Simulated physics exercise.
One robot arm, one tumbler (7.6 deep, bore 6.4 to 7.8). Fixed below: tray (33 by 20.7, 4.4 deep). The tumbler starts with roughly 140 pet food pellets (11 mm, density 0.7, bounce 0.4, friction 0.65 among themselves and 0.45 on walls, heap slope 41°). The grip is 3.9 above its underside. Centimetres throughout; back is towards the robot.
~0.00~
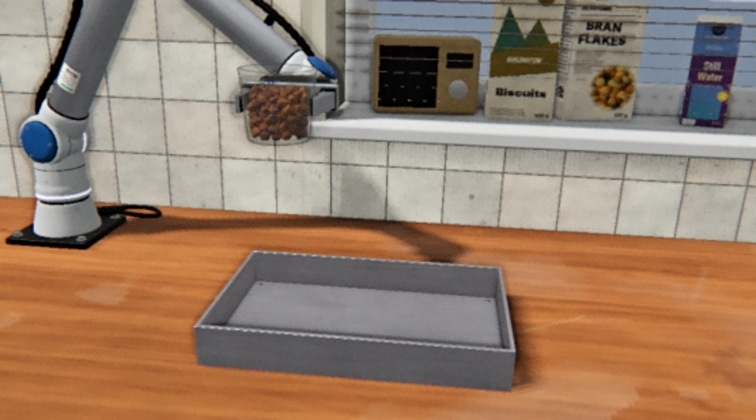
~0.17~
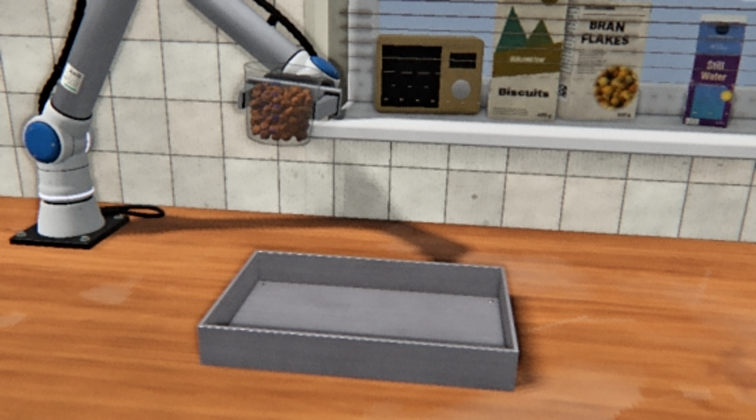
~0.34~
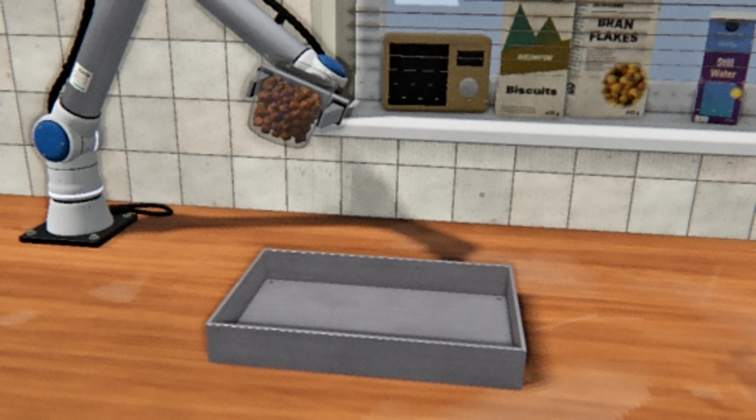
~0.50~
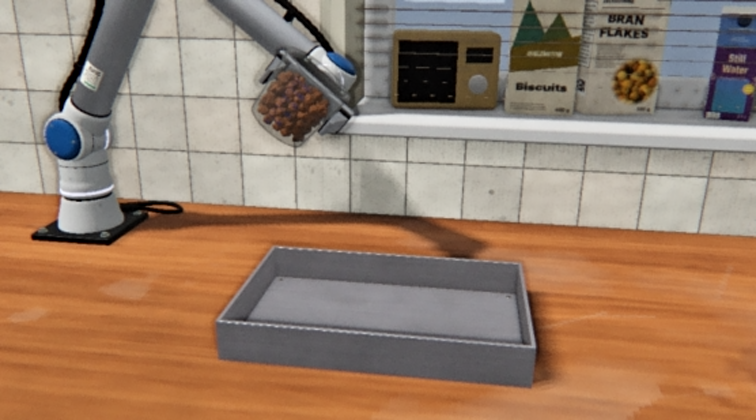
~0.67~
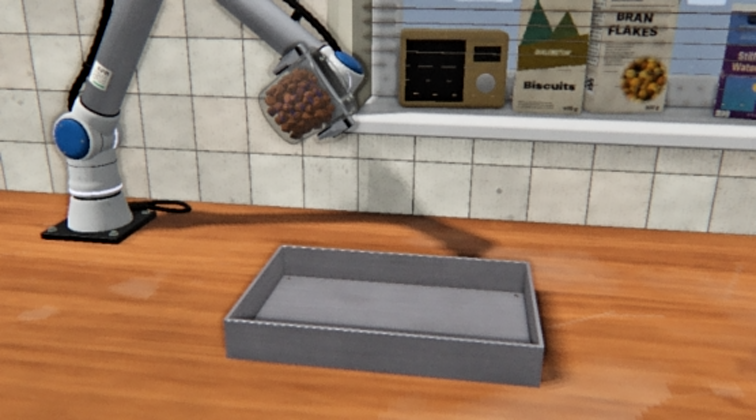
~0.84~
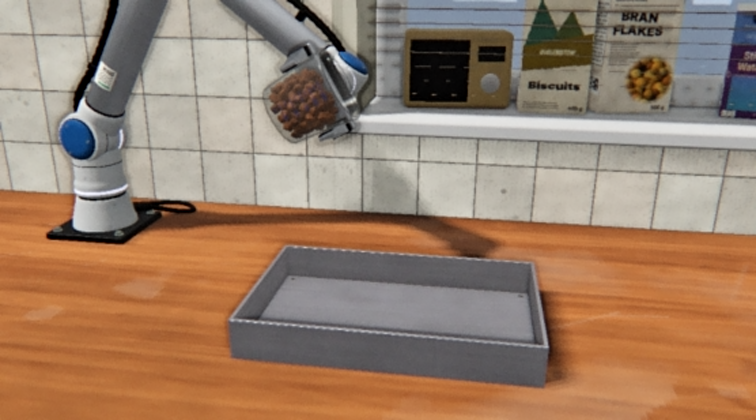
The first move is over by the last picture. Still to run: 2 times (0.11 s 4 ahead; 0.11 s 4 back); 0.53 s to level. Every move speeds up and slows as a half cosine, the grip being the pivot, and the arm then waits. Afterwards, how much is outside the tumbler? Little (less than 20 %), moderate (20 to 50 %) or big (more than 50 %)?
Outside the tumbler the share is moderate, 20 to 50 %.
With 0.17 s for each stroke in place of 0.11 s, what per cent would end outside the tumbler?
In that case some 5 per cent.
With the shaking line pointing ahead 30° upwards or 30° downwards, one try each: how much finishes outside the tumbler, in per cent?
Some 45 and 10 per cent.
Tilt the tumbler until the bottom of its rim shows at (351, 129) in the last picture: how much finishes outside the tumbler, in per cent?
About 75 per cent.
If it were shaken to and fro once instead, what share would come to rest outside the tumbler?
In that case some 20 per cent.
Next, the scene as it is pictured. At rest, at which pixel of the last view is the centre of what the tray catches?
Near (424, 319).
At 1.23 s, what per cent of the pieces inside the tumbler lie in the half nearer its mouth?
Some 55 per cent.
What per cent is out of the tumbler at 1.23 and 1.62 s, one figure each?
In turn: 20, 25.
After 1.23 s, tilted 61° forward, highest piece 28 above the table; 113 in the tumbler, 21 in the tray, 5 in flight or on a rim.
After 1.62 s, tilted 18° forward, highest piece 30 above the table; 101 in the tumbler, 38 in the tray.
After 2.01 s, level, highest piece 30 above the table; 101 in the tumbler, 38 in the tray.
After 3.06 s, level, highest piece 30 above the table; 101 in the tumbler, 38 in the tray.
In the end, 101 in the tumbler, 38 in the tray. That is 27 % outside the tumbler.
